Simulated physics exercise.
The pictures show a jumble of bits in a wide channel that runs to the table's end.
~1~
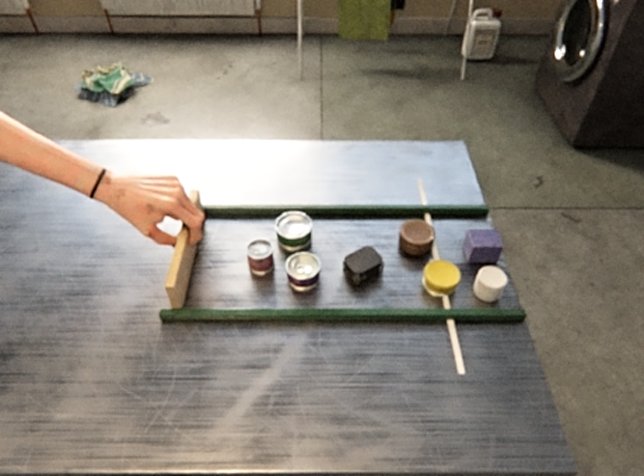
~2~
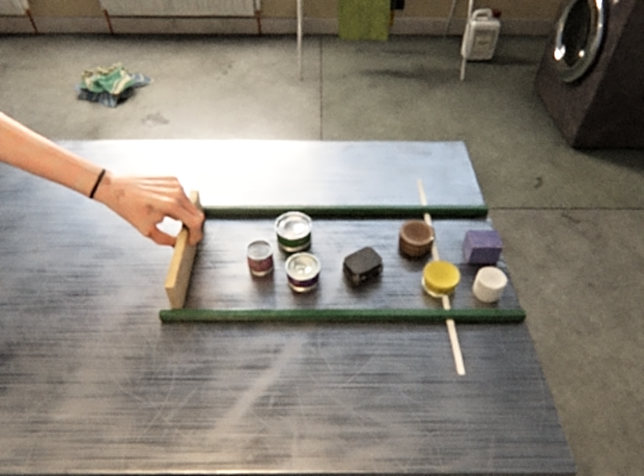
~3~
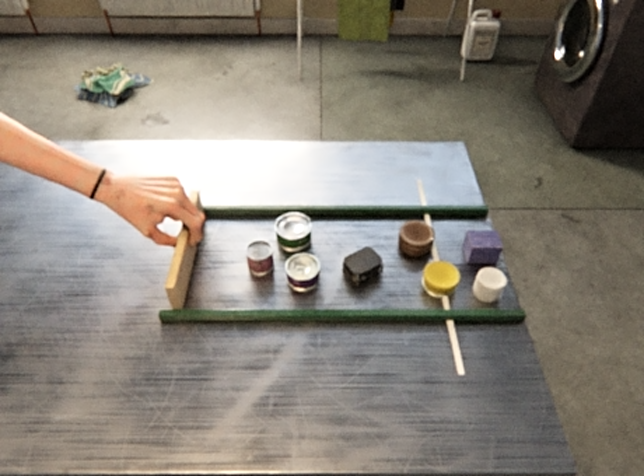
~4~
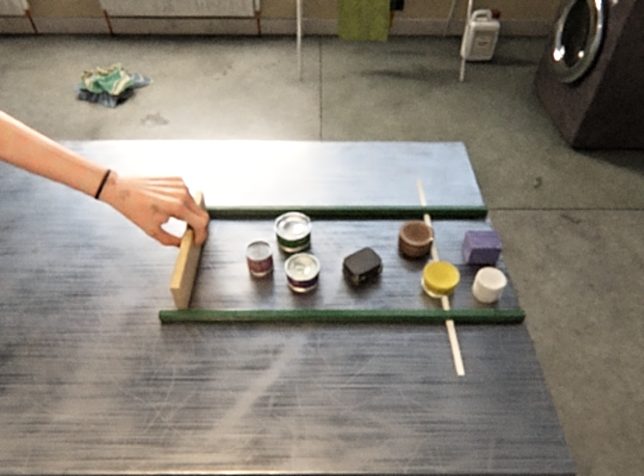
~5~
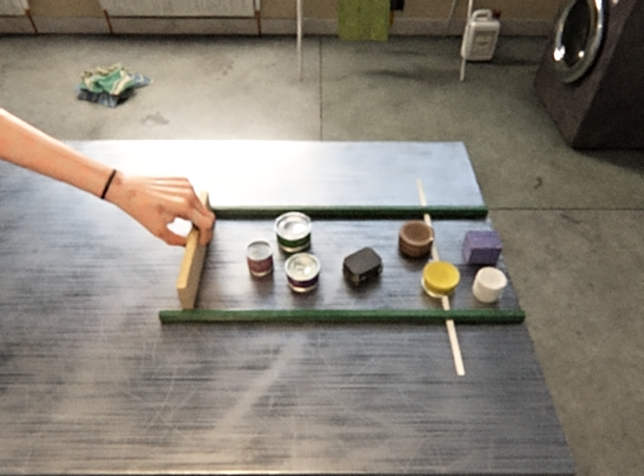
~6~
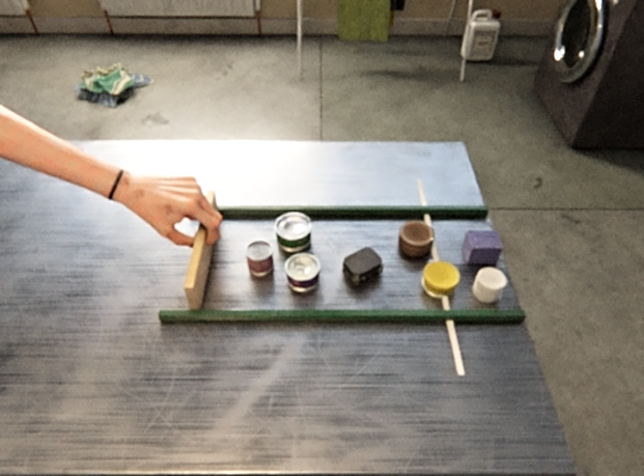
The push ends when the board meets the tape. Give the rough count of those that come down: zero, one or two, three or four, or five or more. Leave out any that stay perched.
The number that fall off is one or two.
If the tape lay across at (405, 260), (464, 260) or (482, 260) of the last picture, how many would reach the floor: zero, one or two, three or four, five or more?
In that order: None; three or four; 5 or more.
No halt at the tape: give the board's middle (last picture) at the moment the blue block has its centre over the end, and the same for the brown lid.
For the blue block at (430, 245), for the brown lid at (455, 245).
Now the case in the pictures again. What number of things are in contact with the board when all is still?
It touches 3.
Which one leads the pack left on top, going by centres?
That is the brown lid.
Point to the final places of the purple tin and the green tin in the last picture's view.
Near (460, 283) and (449, 230).
Early on, none off yet; blue block at rest near (482, 247); white lid at rest near (489, 286); yellow pot at rest near (440, 279).
A while later, none off yet; blue block at rest near (483, 247); white lid at rest near (490, 286); yellow pot travelled a little near (457, 284).
Finally, the number that fall off is one or two; lost, white lid and blue block.
